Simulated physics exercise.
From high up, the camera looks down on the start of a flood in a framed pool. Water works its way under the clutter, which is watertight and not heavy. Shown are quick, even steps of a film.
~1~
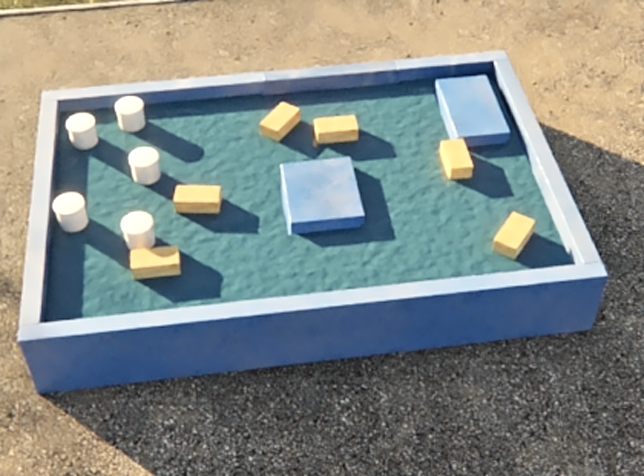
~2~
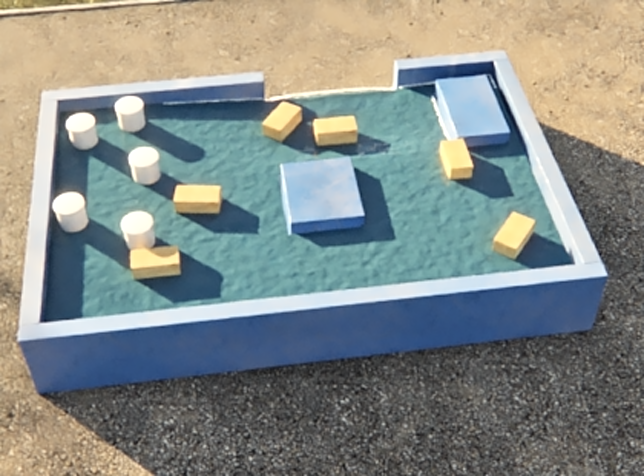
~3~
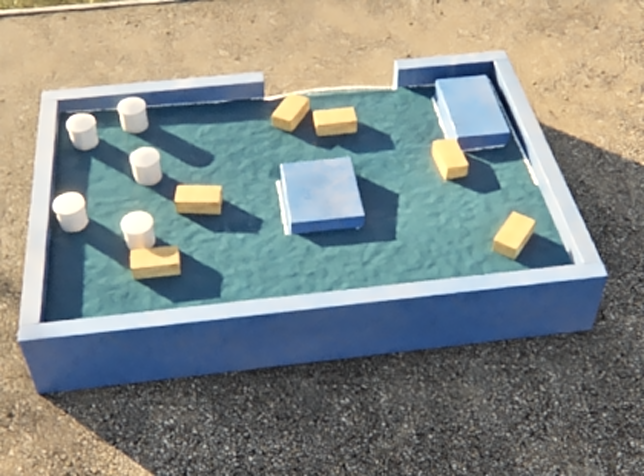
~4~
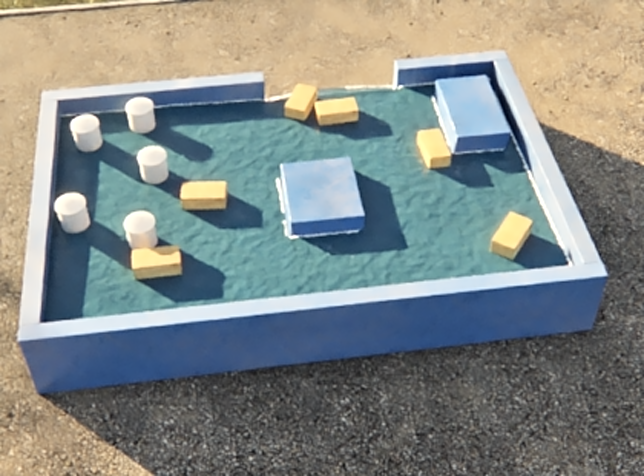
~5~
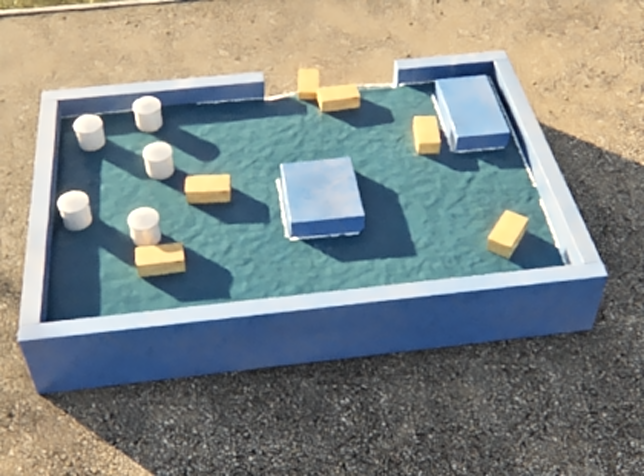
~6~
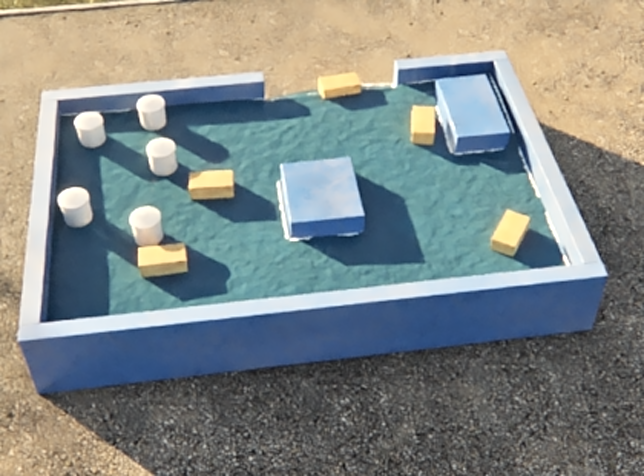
In a blue-framed pool of dark green water, white cylinders, yellow blocks and two larger blue blocks sit still as a gap opens in the far wall. The yellow blocks nearest the gap drift toward it and one passes out of view, while the cylinders shift slightly right.
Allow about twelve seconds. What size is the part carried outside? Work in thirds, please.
Center third.
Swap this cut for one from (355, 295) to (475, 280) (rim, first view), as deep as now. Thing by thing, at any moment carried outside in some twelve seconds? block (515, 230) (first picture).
I'd say it exits.
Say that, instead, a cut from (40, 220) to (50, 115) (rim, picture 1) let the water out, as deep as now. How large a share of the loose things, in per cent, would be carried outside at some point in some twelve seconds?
That comes out at 70 in a hundred.
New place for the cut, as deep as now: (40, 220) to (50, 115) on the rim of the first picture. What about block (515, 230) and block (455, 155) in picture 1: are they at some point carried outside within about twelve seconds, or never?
Result, in listed order: Not lost / not lost.
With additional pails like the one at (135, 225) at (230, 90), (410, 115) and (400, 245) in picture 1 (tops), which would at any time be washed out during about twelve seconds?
Taking them in turn: Flushed away, flushed away and held back.
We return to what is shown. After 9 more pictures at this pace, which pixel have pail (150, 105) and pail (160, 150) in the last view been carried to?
Approximately (199, 99) for the first and (197, 136) for the second.
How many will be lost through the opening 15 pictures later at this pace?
By my count it is 3.
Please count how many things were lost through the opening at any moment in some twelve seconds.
I make it 5.
A moment on, 2 of 11 are out; 9 afloat.
Next, 2 of 11 are out; 9 afloat.
Later, 3 of 11 are out; 8 afloat.
In the end, 5 of 11 are out; 6 afloat.
